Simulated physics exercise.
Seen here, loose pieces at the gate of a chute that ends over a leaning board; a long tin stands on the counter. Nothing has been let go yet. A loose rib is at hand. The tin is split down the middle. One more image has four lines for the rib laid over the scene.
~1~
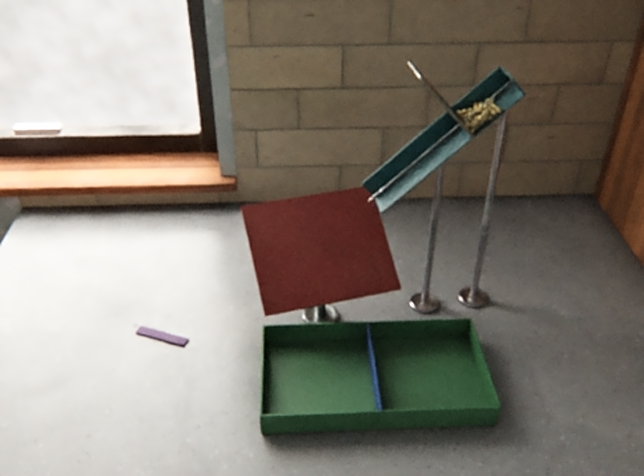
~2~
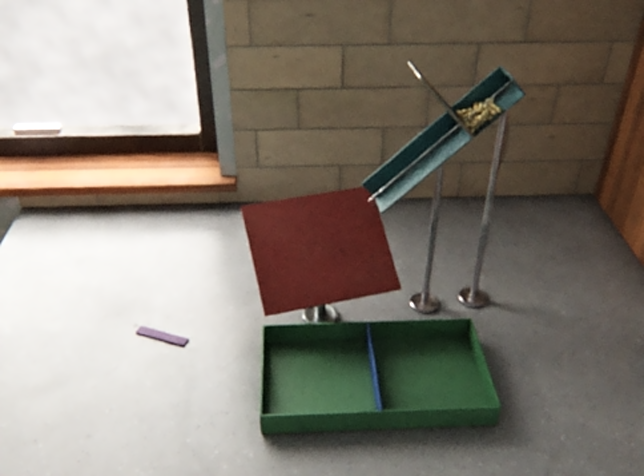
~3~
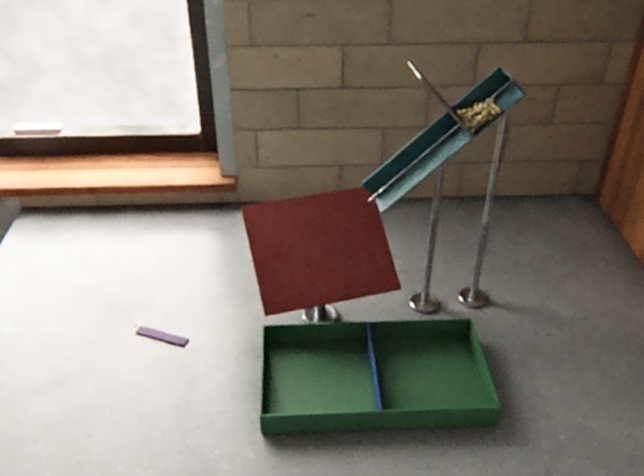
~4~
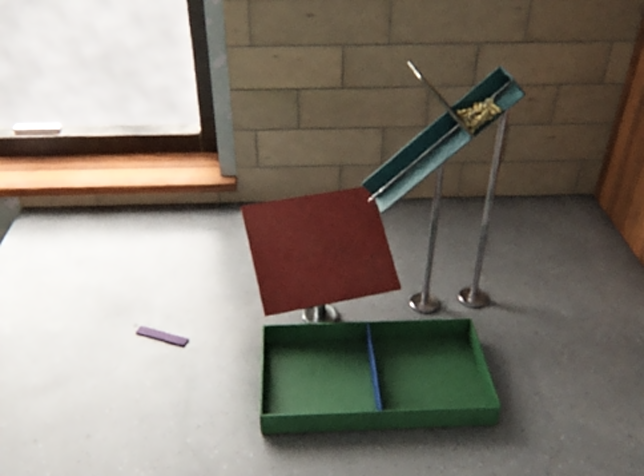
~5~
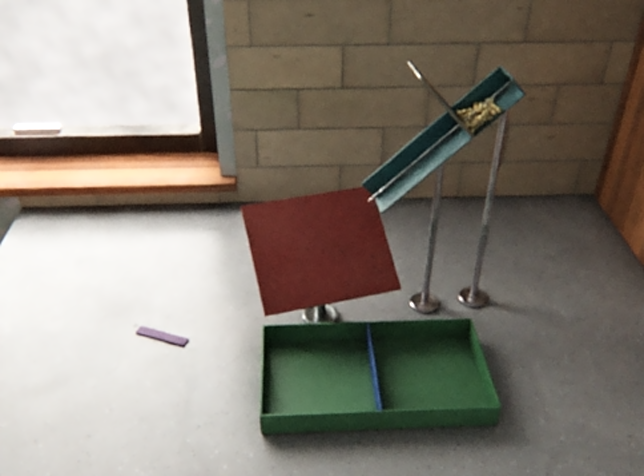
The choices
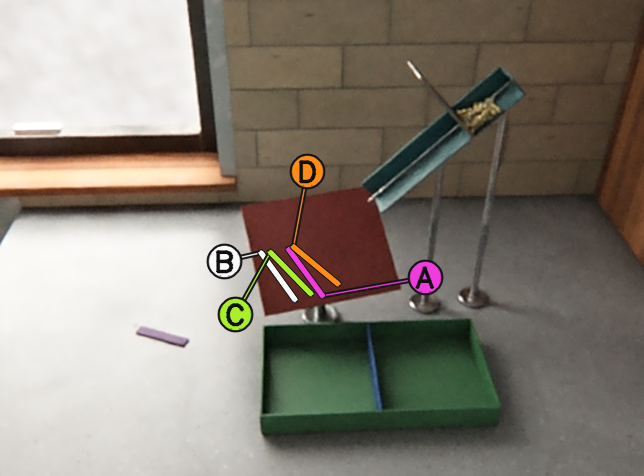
Nothing moved: a pile of pale soya beans stayed behind the gate of a sloping teal chute, above a tilted dark red board and a divided green tin, with a purple strip lying to the left.
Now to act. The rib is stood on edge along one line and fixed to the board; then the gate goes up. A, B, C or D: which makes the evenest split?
Best: D.
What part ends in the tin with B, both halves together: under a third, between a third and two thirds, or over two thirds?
Over two thirds.
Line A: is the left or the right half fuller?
The left half.
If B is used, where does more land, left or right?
Left.
On the marked copy, line A from (288, 249) to (322, 295); line B from (261, 252) to (294, 299); line C from (270, 252) to (310, 293); line D from (293, 246) to (337, 283).
Choosing A, of what is caught, nearly all in the left half, a small part in the right.
Choosing B, of what is caught, nearly all in the left half, a stray few in the right.
Choosing C, of what is caught, nearly all in the left half, a small part in the right.
Choosing D, of what is caught, about half in the left half, about half in the right.
